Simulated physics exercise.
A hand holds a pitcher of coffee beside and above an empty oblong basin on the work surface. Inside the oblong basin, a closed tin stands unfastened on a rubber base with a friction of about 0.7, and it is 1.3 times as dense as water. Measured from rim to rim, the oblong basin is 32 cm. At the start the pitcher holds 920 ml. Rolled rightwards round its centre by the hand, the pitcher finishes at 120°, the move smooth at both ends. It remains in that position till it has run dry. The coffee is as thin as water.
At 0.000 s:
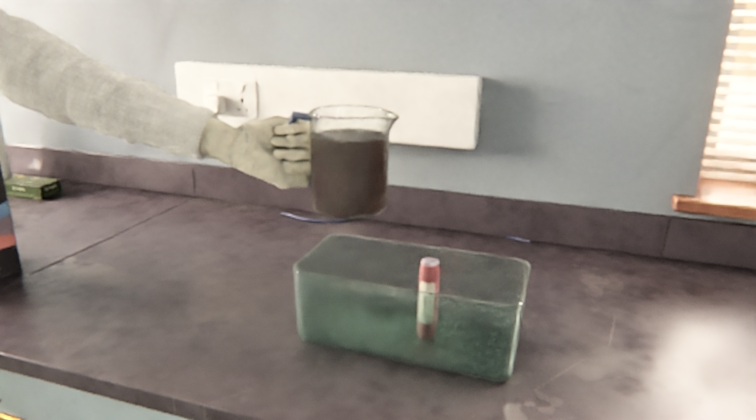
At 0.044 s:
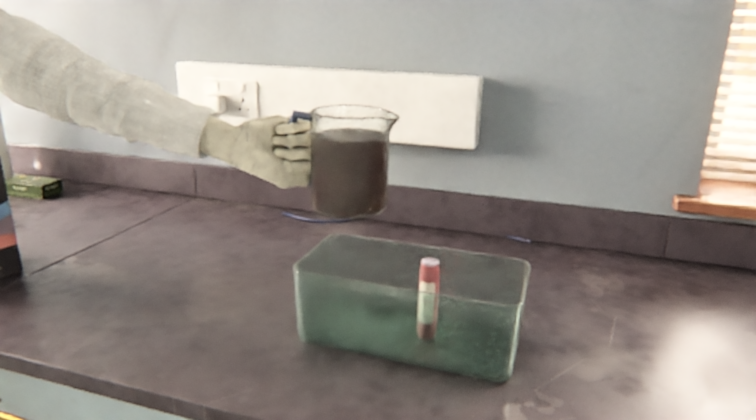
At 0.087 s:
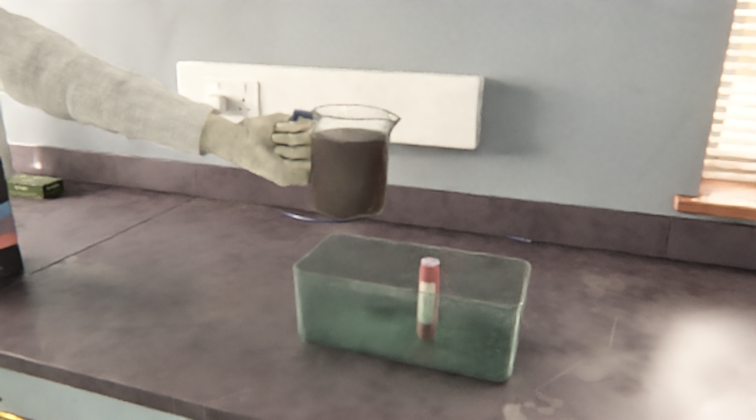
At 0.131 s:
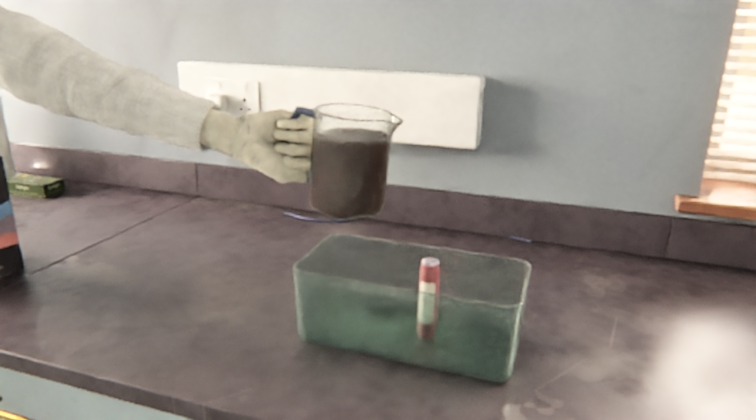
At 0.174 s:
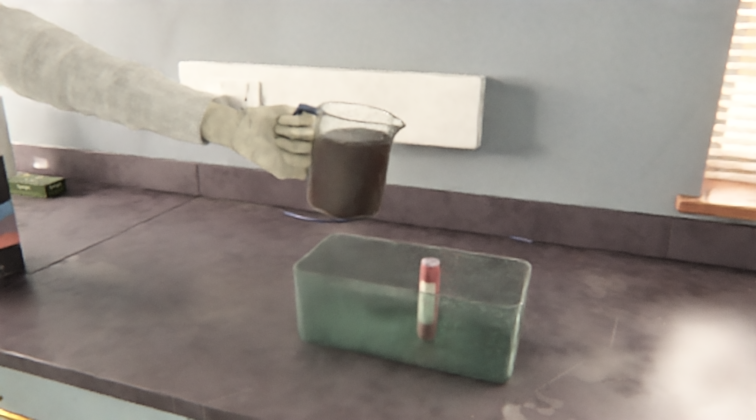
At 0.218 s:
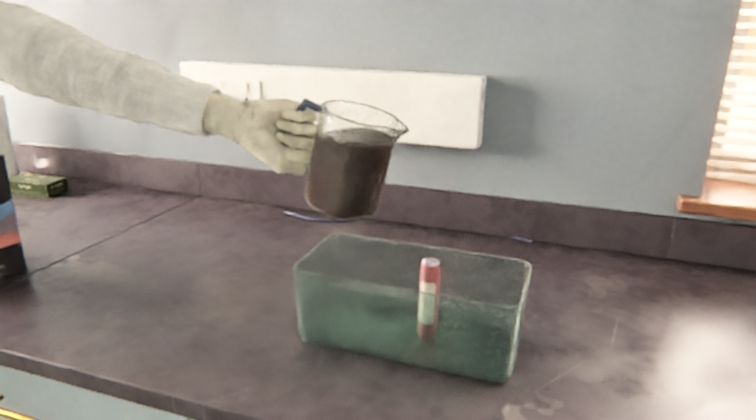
A hand holds a pitcher of dark liquid above a clear basin and tilts it slightly rightwards.
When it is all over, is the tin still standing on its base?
No, it has tipped onto its side.
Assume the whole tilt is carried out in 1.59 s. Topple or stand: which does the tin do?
In that case the tin overturns.
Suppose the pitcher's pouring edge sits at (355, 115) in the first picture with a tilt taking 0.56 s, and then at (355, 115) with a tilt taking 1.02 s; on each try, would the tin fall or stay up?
Try 1: Still standing; try 2: Tipped over.
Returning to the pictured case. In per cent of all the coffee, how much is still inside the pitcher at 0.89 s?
Share remaining: Approx. 20 %.
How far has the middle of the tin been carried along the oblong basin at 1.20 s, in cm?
Reading: Roughly 7 cm.
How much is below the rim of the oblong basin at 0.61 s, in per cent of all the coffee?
2 %, give or take.
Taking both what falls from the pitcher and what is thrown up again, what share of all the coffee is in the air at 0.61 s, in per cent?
I'd put it at about 14 percent.
Then, 0.61 s in, the tilt is 78° and 83 per cent is still to pour; the tin stands where it began.
Then, 0.89 s in, the tilt is 116° and 20 per cent is still to pour; the tin stands where it began.
Then, 1.20 s in, the tilt is 120° and 0 per cent is still to pour; the tin lies on its side.
Then, 1.52 s in, the tilt is 120° and 0 per cent is still to pour; the tin lies on its side.
Finally, the tin lies on its side.
